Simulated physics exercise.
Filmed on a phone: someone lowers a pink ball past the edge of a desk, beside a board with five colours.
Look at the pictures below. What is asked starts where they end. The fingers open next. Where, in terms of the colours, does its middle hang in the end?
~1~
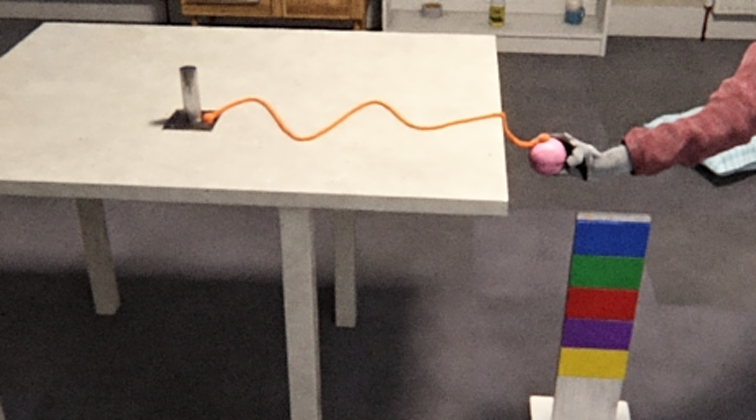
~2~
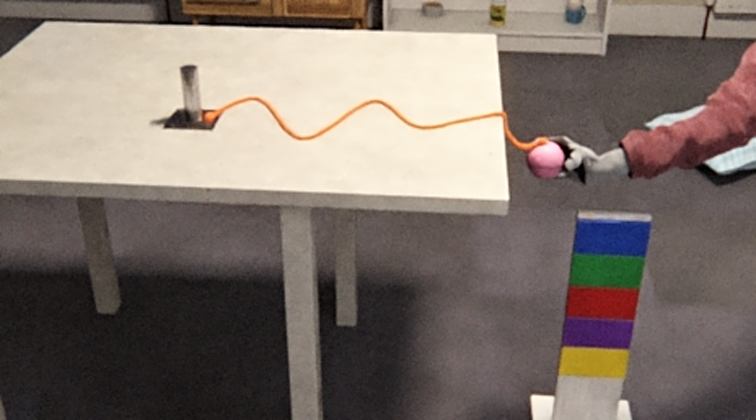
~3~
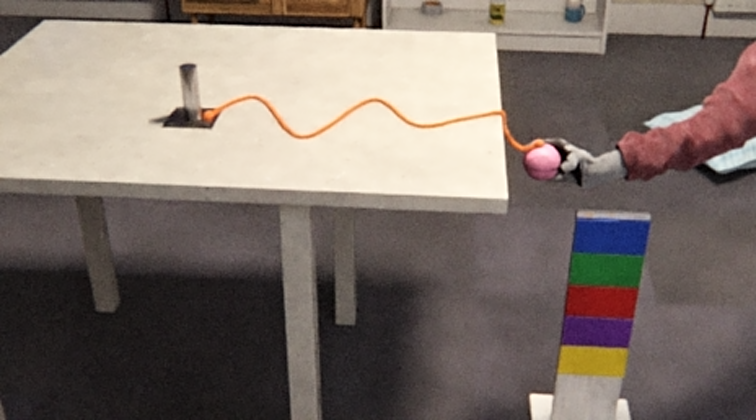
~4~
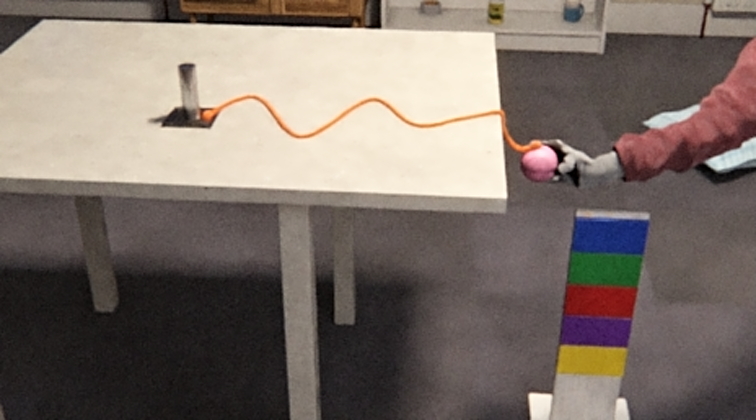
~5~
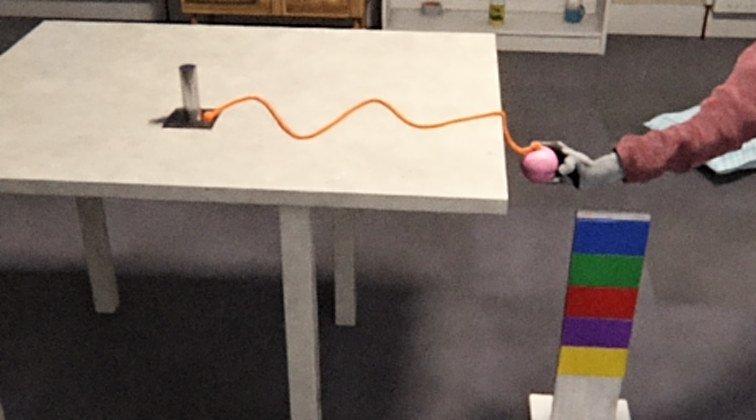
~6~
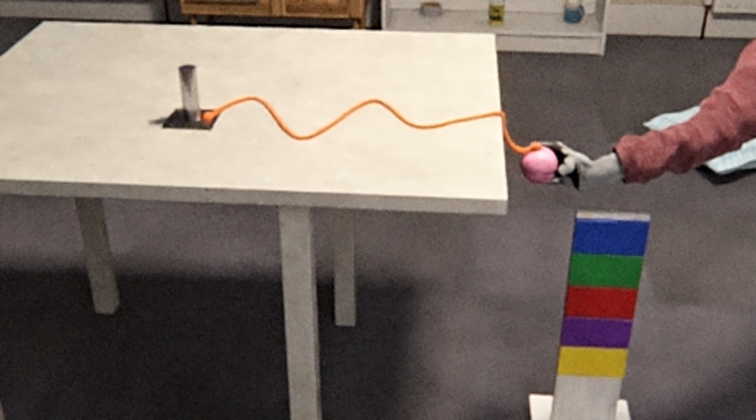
The purple one.
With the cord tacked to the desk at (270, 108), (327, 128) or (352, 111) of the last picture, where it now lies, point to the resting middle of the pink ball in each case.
Estimated spots in sequence: (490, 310), (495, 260), (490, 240).
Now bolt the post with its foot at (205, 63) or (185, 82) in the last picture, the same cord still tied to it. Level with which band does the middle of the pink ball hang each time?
Case by case: Red, then red.
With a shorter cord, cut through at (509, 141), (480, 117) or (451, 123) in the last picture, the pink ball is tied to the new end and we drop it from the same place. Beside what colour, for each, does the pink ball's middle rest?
Red; green; blue.
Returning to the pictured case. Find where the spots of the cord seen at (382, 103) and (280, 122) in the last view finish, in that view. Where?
In that view they reach (501, 138) and (343, 119).
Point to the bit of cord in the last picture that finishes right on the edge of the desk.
In the last picture it is at roughly (370, 102).
A little later, ball near (480, 333); level with purple.
Next, ball near (492, 334); level with purple.
When it is over, ball near (484, 337); level with purple. The cord holds its middle at purple.
